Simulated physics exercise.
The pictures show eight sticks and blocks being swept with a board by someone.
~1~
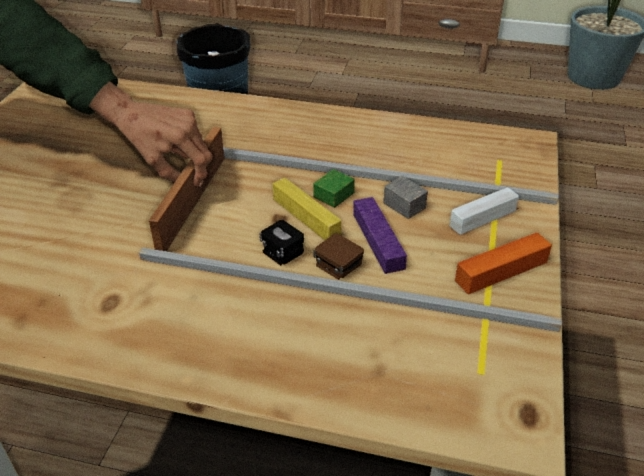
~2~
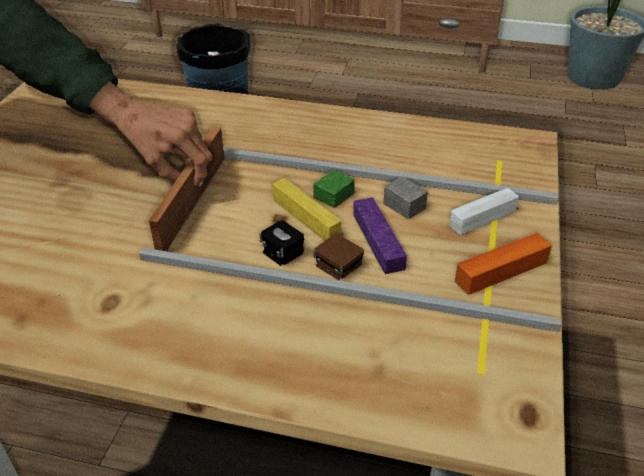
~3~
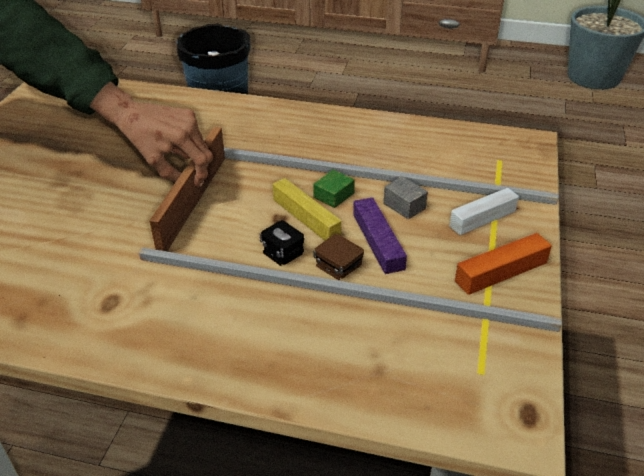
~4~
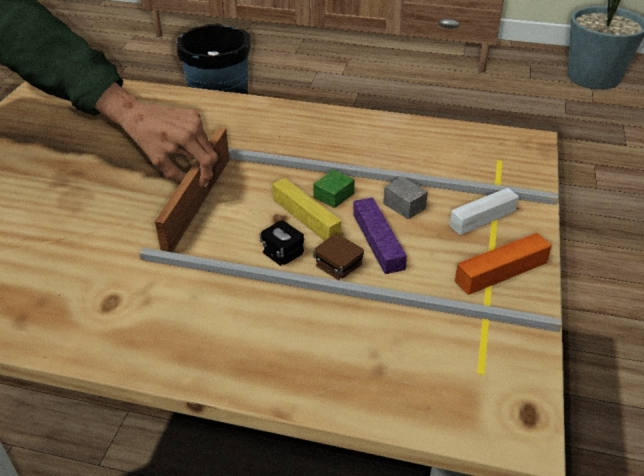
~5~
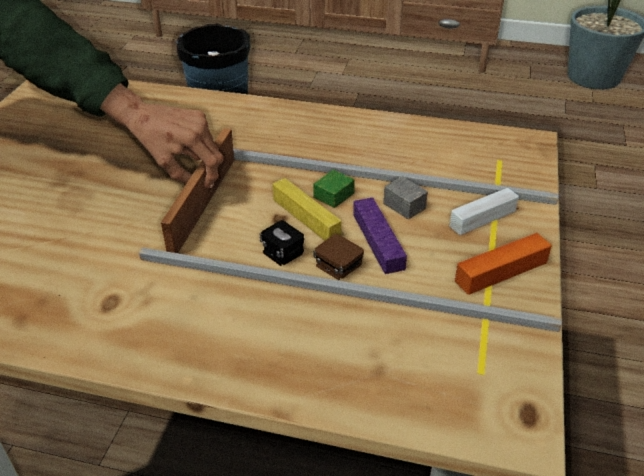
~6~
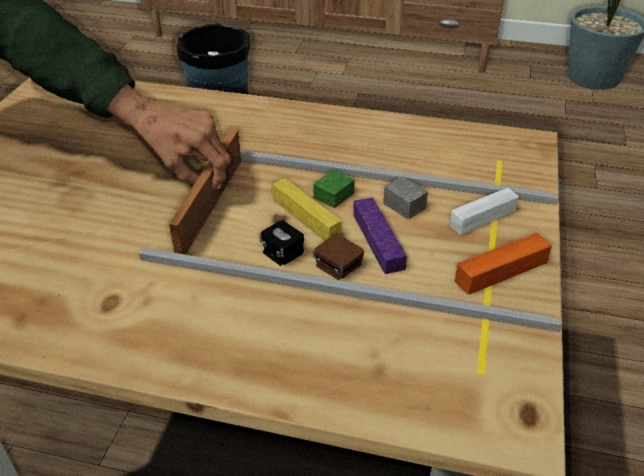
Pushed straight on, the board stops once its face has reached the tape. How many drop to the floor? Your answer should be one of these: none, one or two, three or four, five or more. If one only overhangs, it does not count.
The count is one or two.
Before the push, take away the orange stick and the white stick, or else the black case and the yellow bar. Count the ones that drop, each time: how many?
0 in the first case and 1 in the second.
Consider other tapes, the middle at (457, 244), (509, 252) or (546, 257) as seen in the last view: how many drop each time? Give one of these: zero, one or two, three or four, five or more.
Place one: No fall at all; place two: One or two; place three: More than four.
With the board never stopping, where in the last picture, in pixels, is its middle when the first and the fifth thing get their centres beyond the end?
It sits near (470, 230), and then near (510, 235).
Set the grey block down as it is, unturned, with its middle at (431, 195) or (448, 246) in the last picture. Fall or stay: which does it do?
So in the first try it is not lost, and in the second it ends up below.
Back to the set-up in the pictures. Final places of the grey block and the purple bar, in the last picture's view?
Around (545, 205), then around (542, 244).
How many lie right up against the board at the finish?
3 of them.
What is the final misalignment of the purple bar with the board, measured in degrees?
It is near 25° out of line.
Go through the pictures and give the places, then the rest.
The first frame shows orange stick (503, 263); white stick (484, 211); grey block (405, 197); board (191, 186); tape (492, 249).
The second frame shows white stick (484, 211); green block (334, 188).
The third frame shows grey block (405, 197); brown case (339, 258).
The fourth frame shows orange stick (503, 263); purple bar (379, 234).
The fifth frame shows white stick (484, 211); black case (283, 244).
The sixth frame shows orange stick (503, 263); white stick (484, 211); grey block (405, 197); board (209, 189); tape (492, 249).
Early on, none off yet; orange stick at rest near (503, 263); white stick at rest near (484, 211); grey block at rest near (405, 197).
Finally, the number that fall off is one or two; lost, white stick and orange stick.
